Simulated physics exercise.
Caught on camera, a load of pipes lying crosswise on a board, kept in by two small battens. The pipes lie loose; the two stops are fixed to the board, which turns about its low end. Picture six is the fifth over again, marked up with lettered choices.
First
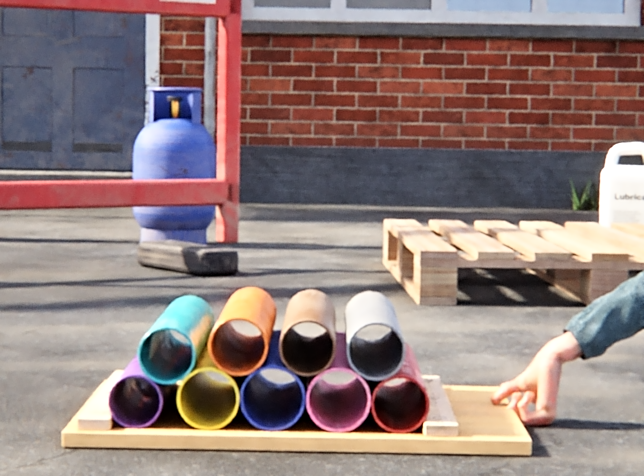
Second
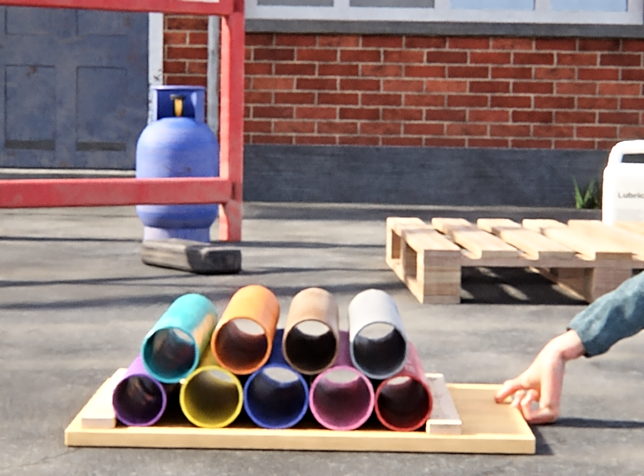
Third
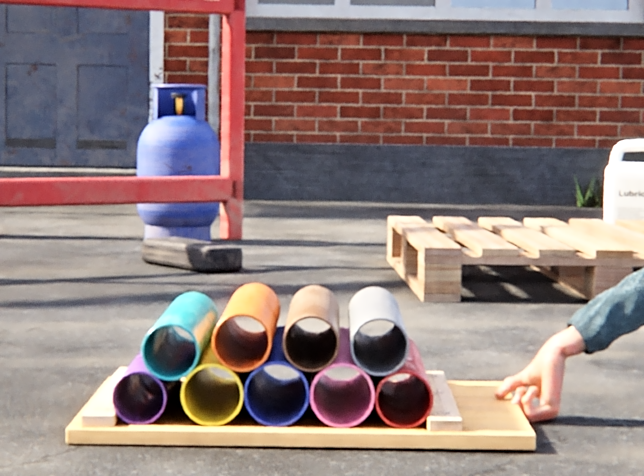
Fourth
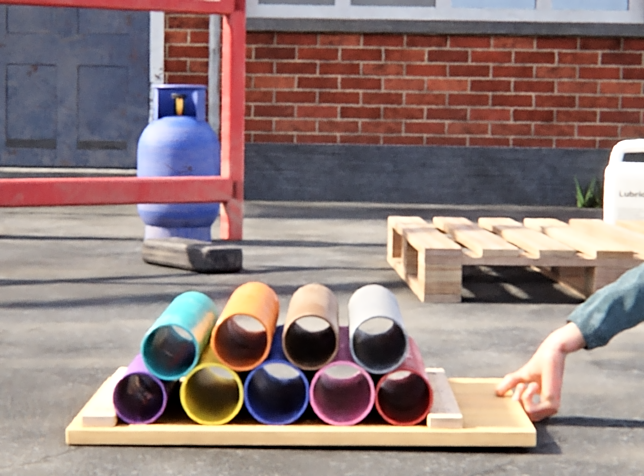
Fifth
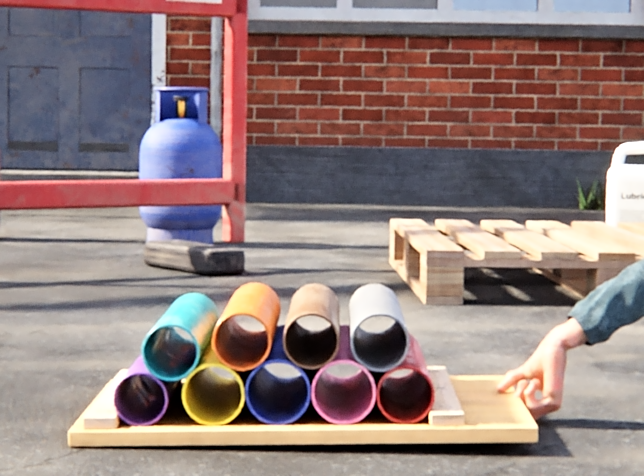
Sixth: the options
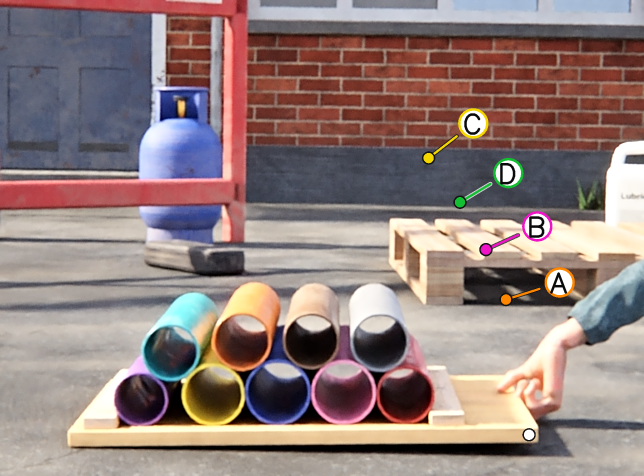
To begin with, nine coloured pipes lie stacked in two rows between small battens on a wooden board, with a hand at its right end. The hand then raises that end very slightly, tilting the board a little, while the pipes keep their places in the stack.
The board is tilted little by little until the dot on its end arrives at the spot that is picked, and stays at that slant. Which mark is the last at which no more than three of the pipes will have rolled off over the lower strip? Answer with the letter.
Lift it to B and no more.
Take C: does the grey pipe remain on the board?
No.
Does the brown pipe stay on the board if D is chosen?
No, with D.
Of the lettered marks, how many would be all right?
The number is two.
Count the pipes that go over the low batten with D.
At D the number is nine.
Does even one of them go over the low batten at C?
At C: Yes.
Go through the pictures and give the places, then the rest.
The first frame shows yellow pipe (208, 399); blue pipe (273, 398); pink pipe (339, 400).
The second frame shows pink pipe (342, 399); red pipe (404, 403).
The third frame shows board (304, 405); red pipe (404, 400); grey pipe (380, 347); brown pipe (311, 344).
The fourth frame shows board (304, 403); purple pipe (139, 398); yellow pipe (212, 394).
The fifth frame shows board (306, 403); purple pipe (141, 399); yellow pipe (214, 395).
On the marked copy, A at (506, 300); B at (486, 249); C at (428, 158); D at (460, 202); the white dot at (529, 435).
Taking B. A third of the way, board at 16°.
Two thirds of the way, board at 25°.
When it is over, board at 25°, one over the low batten (turquoise).
As for the rest, A none over the low batten; C nine over the low batten; D nine over the low batten.
